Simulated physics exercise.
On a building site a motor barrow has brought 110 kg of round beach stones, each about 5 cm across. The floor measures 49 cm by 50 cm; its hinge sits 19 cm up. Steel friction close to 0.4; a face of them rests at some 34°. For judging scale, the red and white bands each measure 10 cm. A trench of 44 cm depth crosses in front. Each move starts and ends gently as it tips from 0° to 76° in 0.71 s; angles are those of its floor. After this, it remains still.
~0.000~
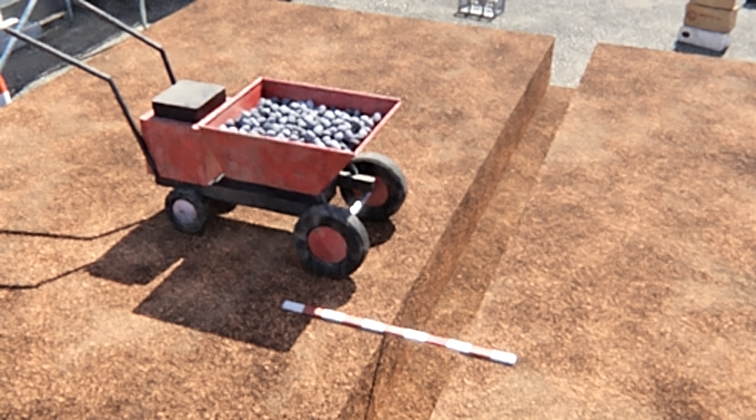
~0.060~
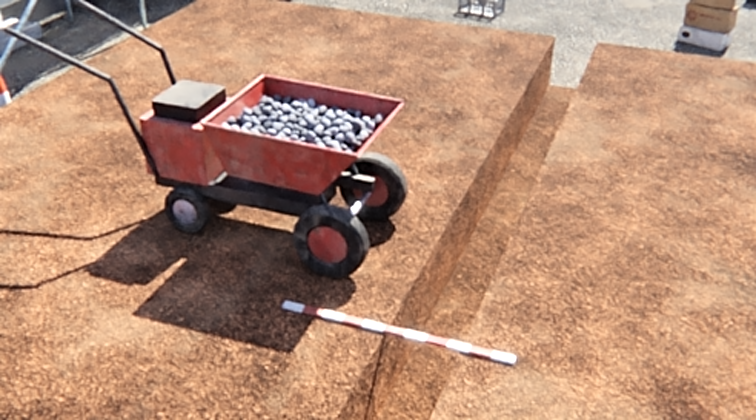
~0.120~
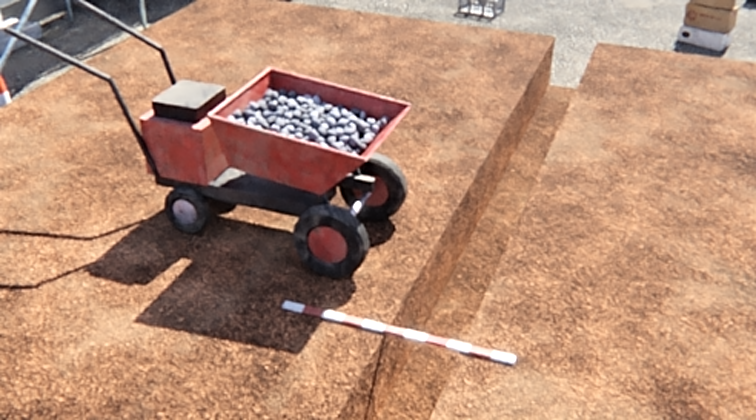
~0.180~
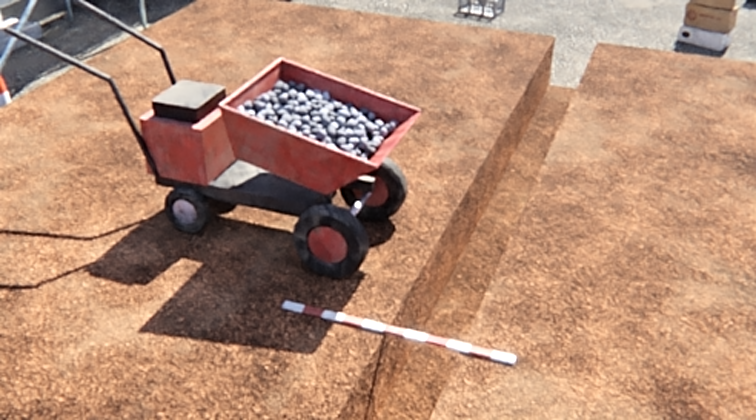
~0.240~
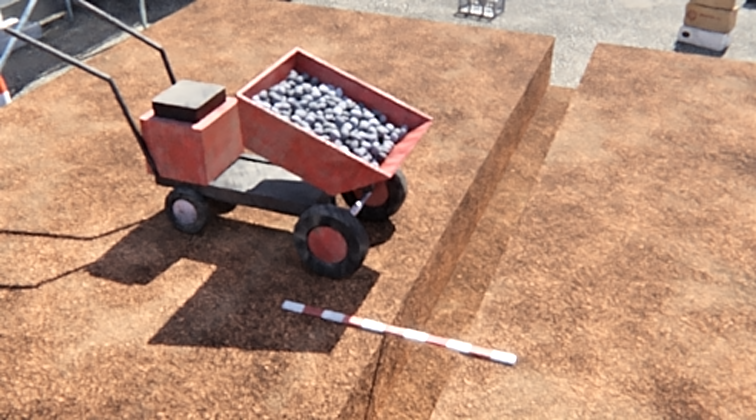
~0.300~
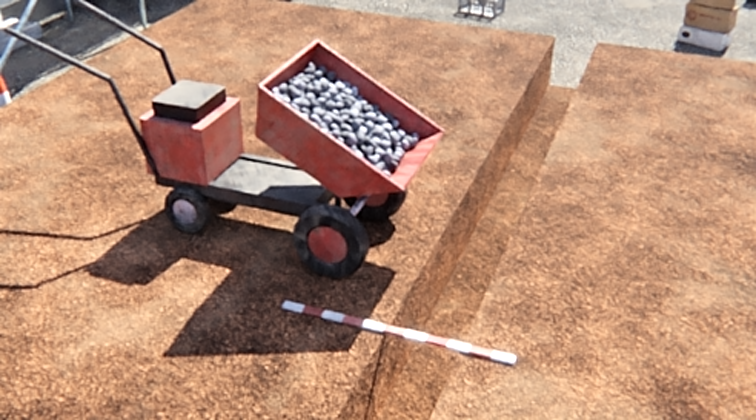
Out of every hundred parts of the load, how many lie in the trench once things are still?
Around 46 out of 100.
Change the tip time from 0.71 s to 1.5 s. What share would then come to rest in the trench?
Close to 60 per cent then.
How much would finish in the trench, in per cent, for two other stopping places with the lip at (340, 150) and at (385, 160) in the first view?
It comes to about 70 and 15 in a hundred.
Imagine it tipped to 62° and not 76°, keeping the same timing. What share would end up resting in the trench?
About 55%.
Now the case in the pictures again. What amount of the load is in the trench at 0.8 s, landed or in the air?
By that moment, roughly 25 per cent of the load.
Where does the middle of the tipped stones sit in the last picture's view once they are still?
The stones end up centred near (512, 276).
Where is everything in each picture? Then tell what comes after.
In the first frame, lip at (354, 155), floor tilted 0°, highest stones at (298, 115).
In the second frame, lip at (357, 156), floor tilted 2°, highest stones at (293, 113); the stones move at 0.4 m/s on average.
In the third frame, lip at (365, 160), floor tilted 6°, highest stones at (280, 104); the stones move at 0.7 m/s on average.
In the fourth frame, the skip is at 12°, its lip at (376, 167); the top of the load is at (284, 96); the stones move at 1.0 m/s on average.
In the fifth frame, the skip is at 20°, its lip at (389, 177); the top of the load is at (293, 86); the stones move at 1.2 m/s on average.
In the sixth frame, lip at (403, 190), floor tilted 29°, highest stones at (308, 78); the stones move at 1.4 m/s on average.
After 0.5 s the floor is at 64°; 100 % in the skip; the foremost stones are at (438, 208).
After 0.8 s the floor is at 76°; 53 % in the skip, 24 % in the trench, 24 % past the trench; the foremost stones are at (533, 293).
After 1.2 s the floor is at 76°; 5 % in the skip, 41 % in the trench, 54 % past the trench; the foremost stones are at (712, 337).
After 3.1 s the floor is at 76°; 0 % in the skip, 46 % in the trench, 54 % past the trench; the foremost stones are past the picture's edge.
